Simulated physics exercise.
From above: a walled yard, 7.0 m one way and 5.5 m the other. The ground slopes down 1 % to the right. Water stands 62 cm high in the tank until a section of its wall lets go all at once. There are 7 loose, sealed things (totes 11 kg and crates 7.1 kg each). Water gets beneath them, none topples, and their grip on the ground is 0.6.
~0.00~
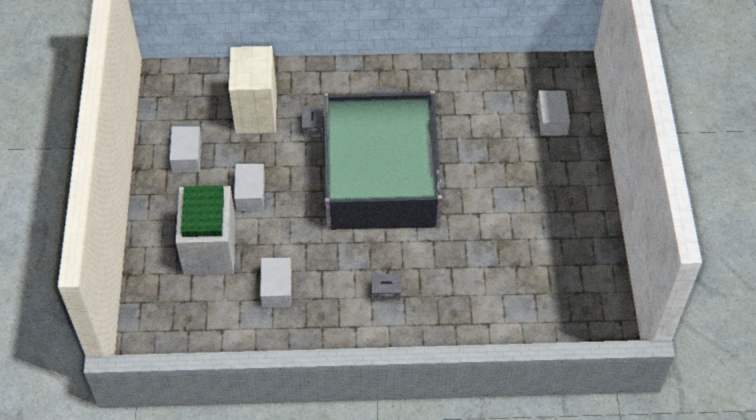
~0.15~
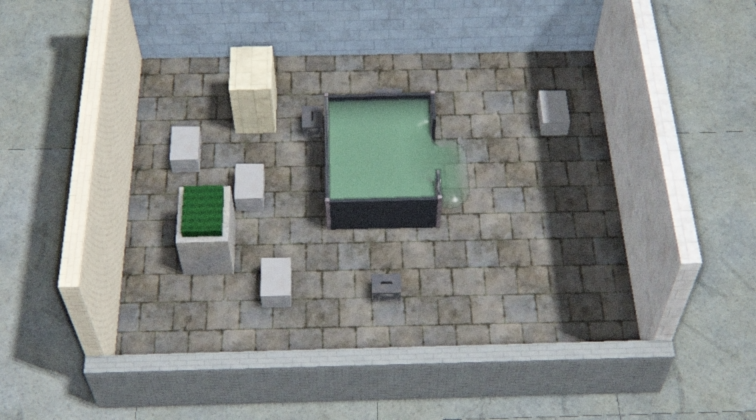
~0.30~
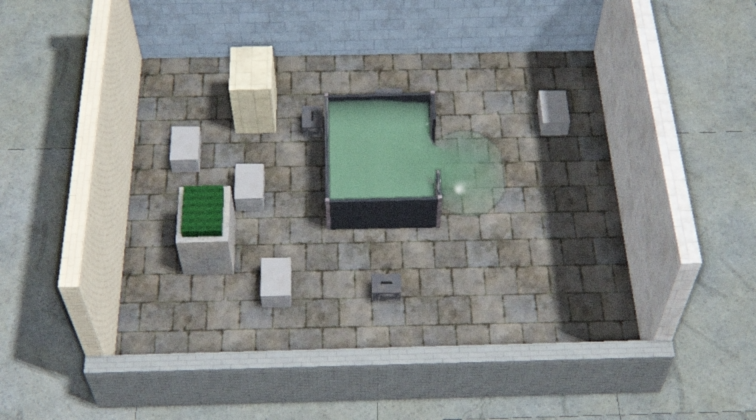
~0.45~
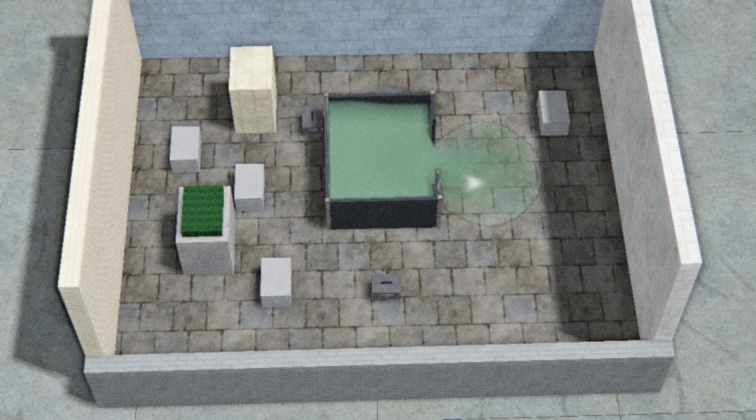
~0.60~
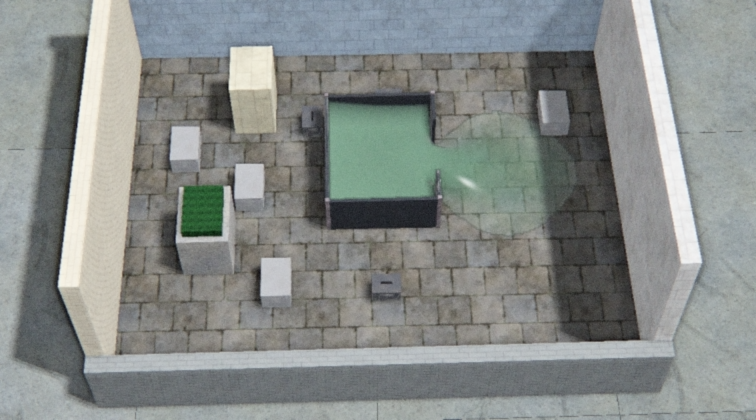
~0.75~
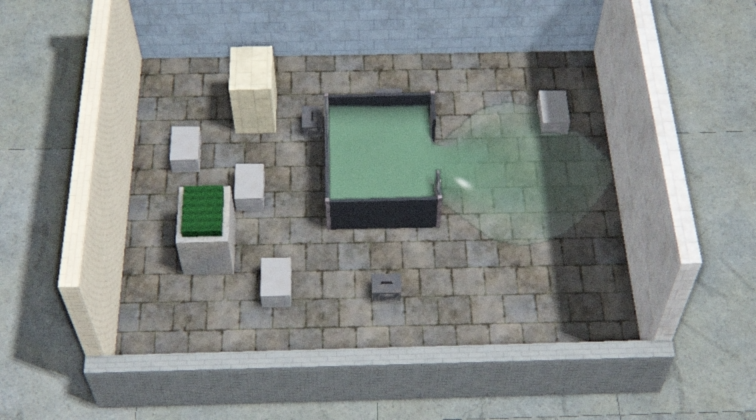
In a walled, paved yard seen from above, green water broke out through the right side of a dark-walled tank and spread in a widening round sheet, while the scattered blocks stayed still.
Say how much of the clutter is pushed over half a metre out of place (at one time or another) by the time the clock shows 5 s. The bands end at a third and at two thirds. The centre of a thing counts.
Share: Less than a third.
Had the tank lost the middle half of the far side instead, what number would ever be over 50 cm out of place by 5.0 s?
Then 3.
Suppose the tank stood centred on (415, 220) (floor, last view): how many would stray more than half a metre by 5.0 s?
Then 1.
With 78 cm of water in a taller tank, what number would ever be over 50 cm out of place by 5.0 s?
Then 2.
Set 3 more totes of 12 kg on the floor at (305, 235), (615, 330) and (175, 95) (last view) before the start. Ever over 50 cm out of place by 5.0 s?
In that order: Under, more, under.
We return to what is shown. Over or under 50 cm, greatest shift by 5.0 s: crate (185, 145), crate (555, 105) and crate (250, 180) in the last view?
In turn: Short of it, over, under.
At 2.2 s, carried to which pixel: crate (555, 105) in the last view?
Around (579, 43).
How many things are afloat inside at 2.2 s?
At that moment 1.
After 1.1 s 0 of 7 are over 50 cm from their spots; 0 afloat.
After 2.2 s 1 of 7 are over 50 cm from their spots; 1 afloat.
After 3.5 s 1 of 7 are over 50 cm from their spots; 1 afloat.
After 5.0 s 1 of 7 are over 50 cm from their spots, and 1 have been at some point; 1 afloat.
